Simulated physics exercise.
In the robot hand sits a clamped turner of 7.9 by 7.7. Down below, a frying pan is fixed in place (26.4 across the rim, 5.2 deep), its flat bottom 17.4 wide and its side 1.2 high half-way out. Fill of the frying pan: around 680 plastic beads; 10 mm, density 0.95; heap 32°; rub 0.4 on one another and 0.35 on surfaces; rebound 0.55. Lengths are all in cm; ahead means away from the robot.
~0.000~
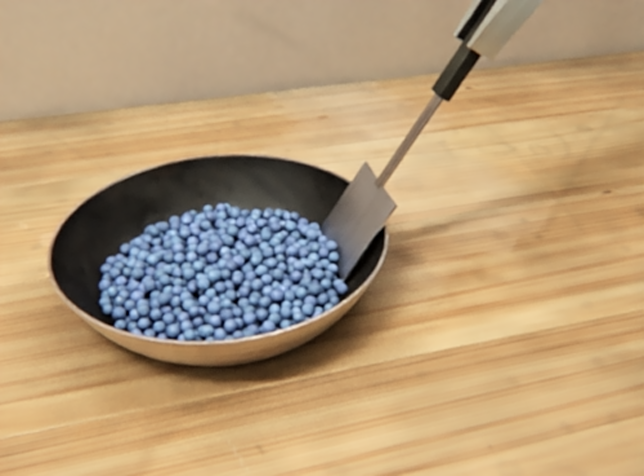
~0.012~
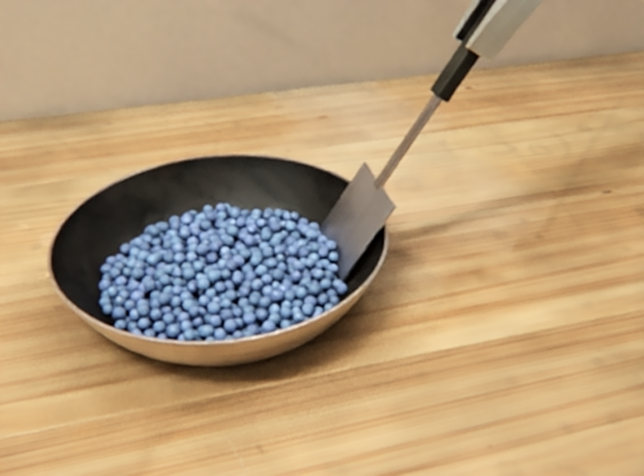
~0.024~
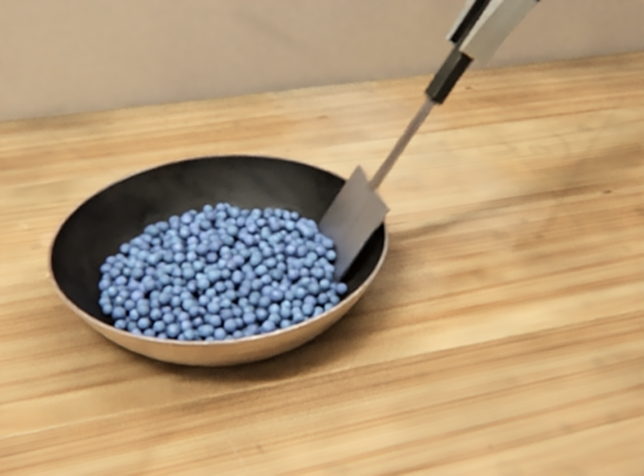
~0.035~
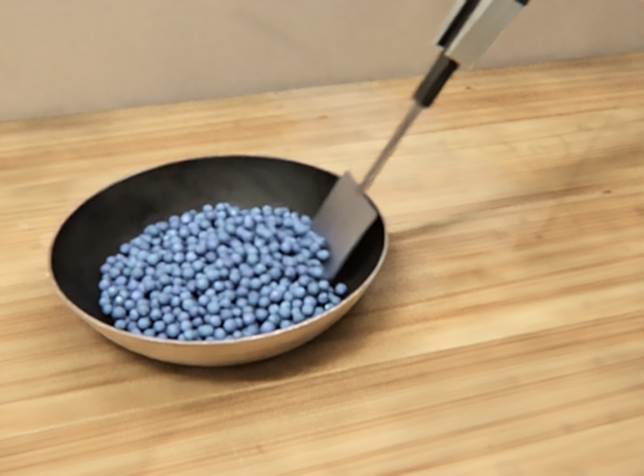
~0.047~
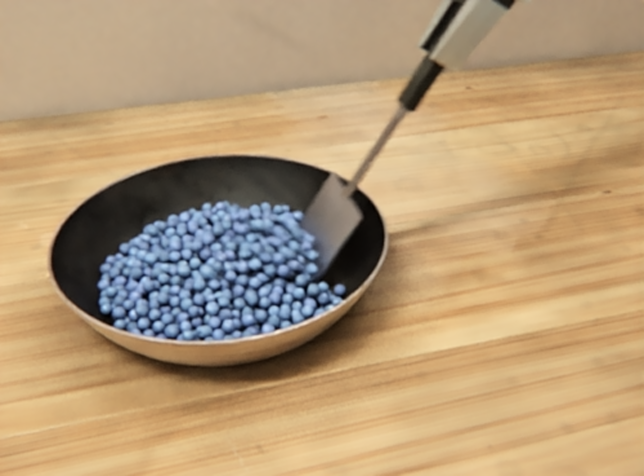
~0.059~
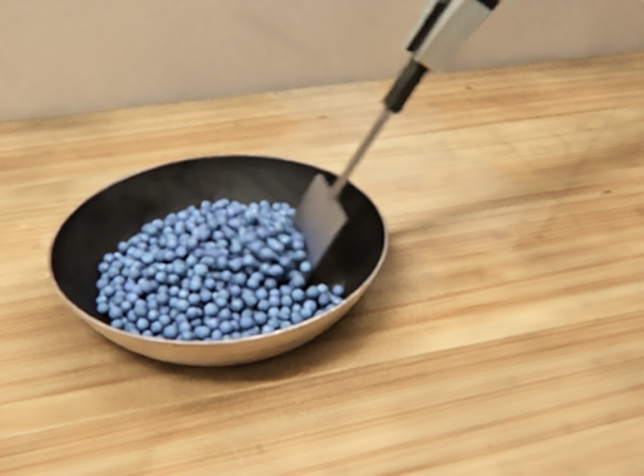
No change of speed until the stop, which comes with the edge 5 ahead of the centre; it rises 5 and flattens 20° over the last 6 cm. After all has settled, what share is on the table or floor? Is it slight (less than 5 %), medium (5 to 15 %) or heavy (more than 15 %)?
Medium.
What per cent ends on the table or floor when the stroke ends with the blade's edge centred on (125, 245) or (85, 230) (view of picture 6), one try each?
I'd say some 15 per cent, then some 20 per cent.
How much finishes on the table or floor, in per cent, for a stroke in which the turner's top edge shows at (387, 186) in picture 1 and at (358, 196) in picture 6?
It comes to something like 0 %, give or take.
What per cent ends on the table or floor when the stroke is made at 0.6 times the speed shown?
0 %.
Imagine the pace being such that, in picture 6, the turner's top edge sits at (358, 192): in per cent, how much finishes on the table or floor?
I'd say around 0 per cent.
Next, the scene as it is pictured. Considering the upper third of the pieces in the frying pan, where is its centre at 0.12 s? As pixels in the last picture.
The middle lies somewhere about (198, 252).
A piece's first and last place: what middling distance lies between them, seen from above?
Roughly 3 cm.
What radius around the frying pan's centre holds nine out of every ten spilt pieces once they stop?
About 70 cm.
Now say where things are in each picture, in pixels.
Turner top edge at (381, 182), sloping 57°; upper third of the load around (232, 264), from x 105 to 340, top at y 210; 679 in the frying pan, in the first picture.
Turner top edge at (379, 183), sloping 57°; upper third of the load around (232, 264), from x 105 to 340, top at y 210, in the second picture.
Turner top edge at (373, 186), sloping 57°; upper third of the load around (234, 263), from x 105 to 340, top at y 210, in the third picture.
Turner top edge at (361, 190), sloping 57°; upper third of the load around (241, 260), from x 105 to 340, top at y 210, in the fourth picture.
Turner top edge at (347, 193), sloping 57°; upper third of the load around (241, 255), from x 105 to 340, top at y 205, in the fifth picture.
Turner top edge at (332, 196), sloping 57°; upper third of the load around (238, 253), from x 100 to 340, top at y 205; 679 in the frying pan, in the sixth picture.
After 0.09 s, sloping 57°, highest piece 8 above the table; 679 in the frying pan.
After 0.12 s, sloping 49°, highest piece 9 above the table; 679 in the frying pan.
After 0.33 s, sloping 37°, highest piece 6 above the table; 612 in the frying pan, 62 on the table or floor, 5 on the blade or in flight.
After 1.38 s, sloping 37°, highest piece 4 above the table; 611 in the frying pan, 68 on the table or floor.
At rest, 611 in the frying pan, 68 on the table or floor. That is 10 % on the table or floor.
